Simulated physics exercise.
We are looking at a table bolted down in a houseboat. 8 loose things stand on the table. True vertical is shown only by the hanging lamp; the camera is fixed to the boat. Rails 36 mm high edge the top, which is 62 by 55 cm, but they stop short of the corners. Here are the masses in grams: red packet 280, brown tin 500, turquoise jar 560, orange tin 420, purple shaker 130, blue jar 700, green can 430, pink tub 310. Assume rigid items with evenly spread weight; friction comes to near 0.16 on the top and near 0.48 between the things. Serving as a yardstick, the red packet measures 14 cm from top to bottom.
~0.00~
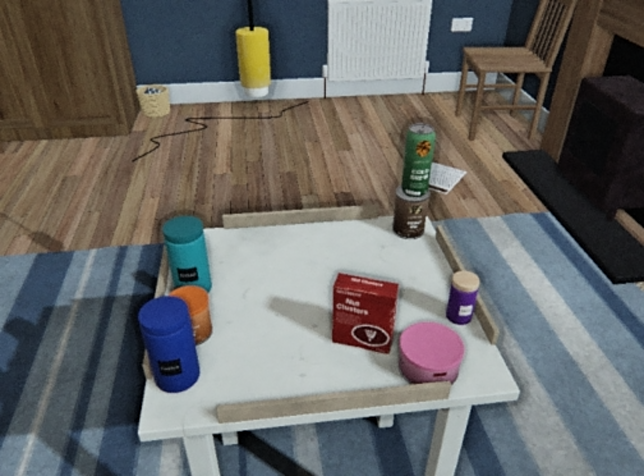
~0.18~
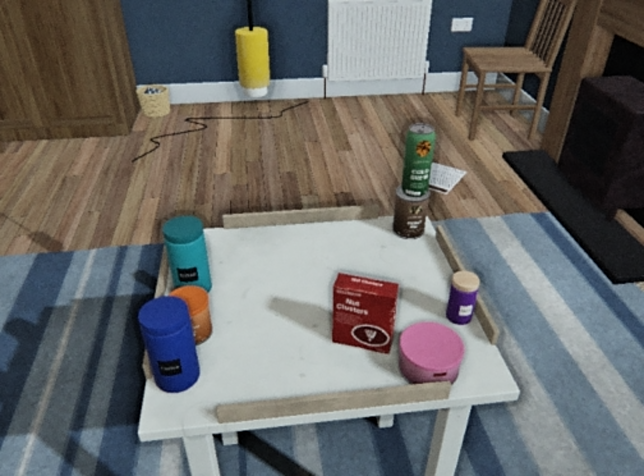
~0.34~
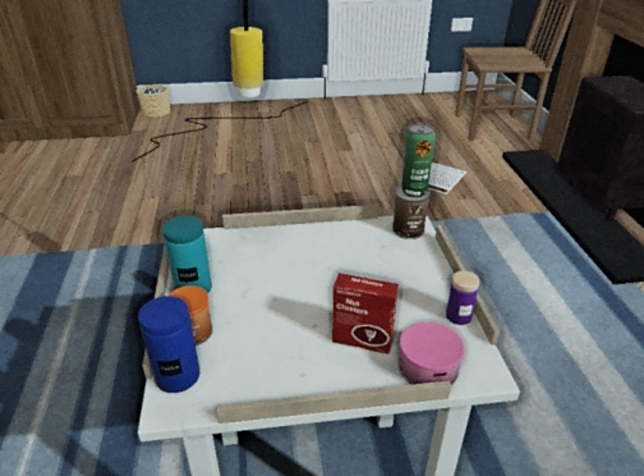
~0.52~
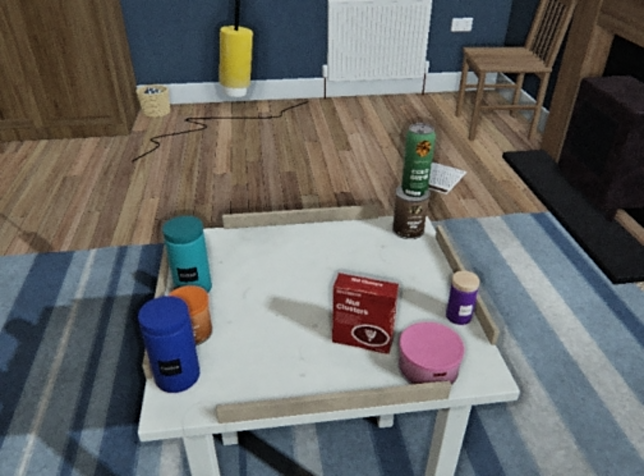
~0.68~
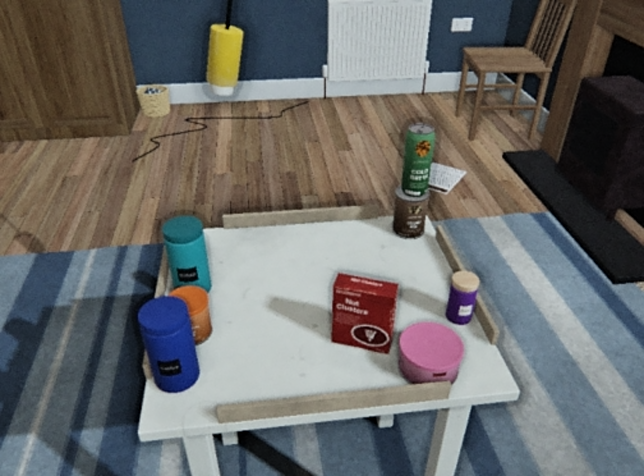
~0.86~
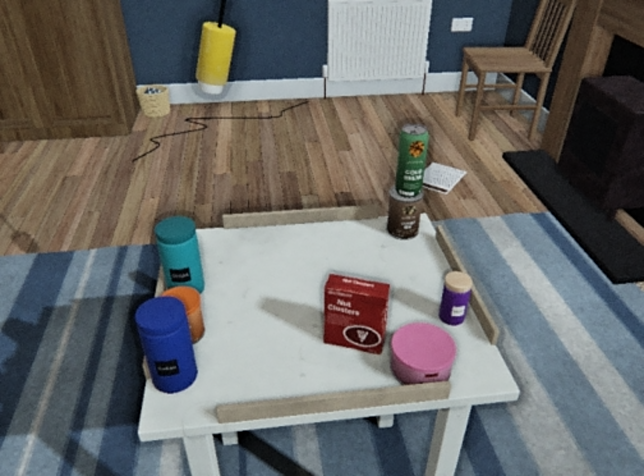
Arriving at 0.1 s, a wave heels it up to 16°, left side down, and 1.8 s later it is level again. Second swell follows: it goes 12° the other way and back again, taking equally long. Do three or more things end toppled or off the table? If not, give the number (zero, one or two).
Number over or off: Nought.
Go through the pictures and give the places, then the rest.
In the first picture, boat level; red packet (364, 314); brown tin (411, 212).
In the second picture, boat level; purple shaker (462, 298); blue jar (171, 345).
In the third picture, floor tilted 3°, left side down; green can (418, 162); pink tub (430, 356).
In the fourth picture, floor tilted 7°, left side down; turquoise jar (188, 259); orange tin (190, 316).
In the fifth picture, floor tilted 12°, left side down; purple shaker (462, 298); blue jar (170, 345).
In the sixth picture, floor tilted 15°, left side down; red packet (356, 315) 2 cm from its spot; brown tin (404, 212).
By 1.16 s, floor tilted 15°, left side down; red packet 11 cm from its spot near (301, 320); brown tin 11 cm from its spot near (364, 215); green can 11 cm from its spot.
By 1.46 s, floor tilted 8°, left side down; brown tin 29 cm from its spot near (289, 220); red packet 28 cm from its spot near (209, 330); green can 29 cm from its spot.
By 1.66 s, floor tilted 3°, left side down; brown tin 40 cm from its spot near (240, 223); red packet 30 cm from its spot near (198, 330); green can 41 cm from its spot.
By 3.06 s, floor tilted 10°, right side down; brown tin 44 cm from its spot near (225, 224); red packet 24 cm from its spot near (228, 327); green can 44 cm from its spot.
When it is over (4.2 s), not toppled but over 5 cm from the start, red packet, brown tin, turquoise jar, orange tin, purple shaker, blue jar, green can and pink tub. In the last view, red packet near (259, 324), brown tin near (247, 223).
